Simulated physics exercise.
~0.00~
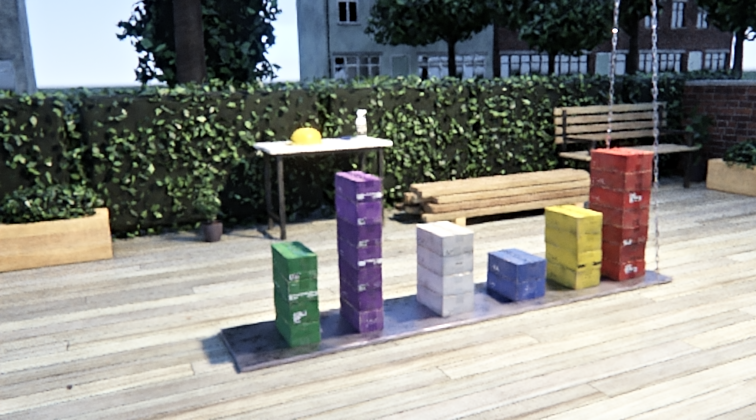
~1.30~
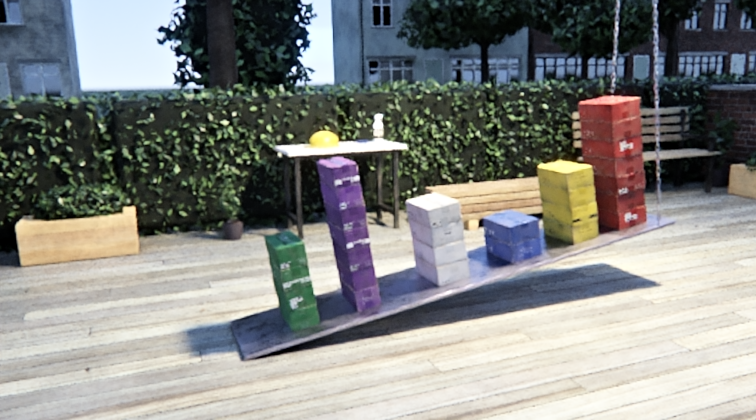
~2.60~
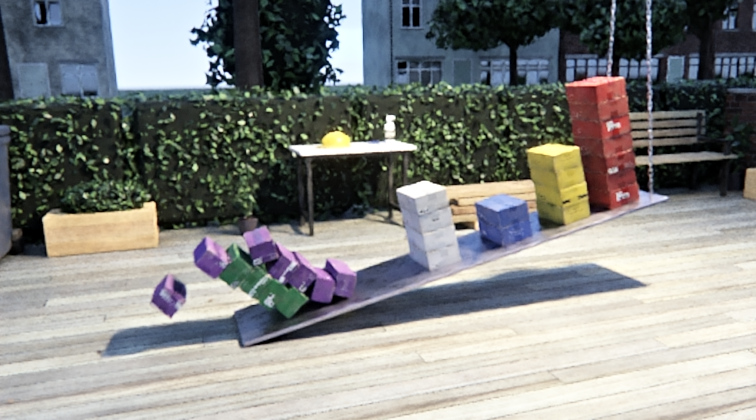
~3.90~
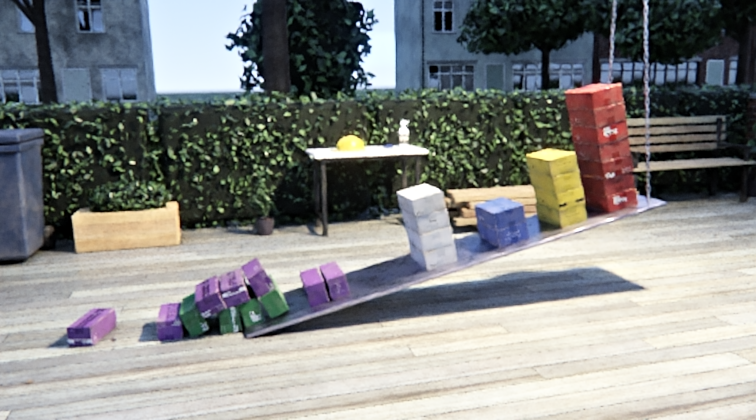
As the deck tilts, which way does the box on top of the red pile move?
It moves up, carried by the rising right end of the deck.
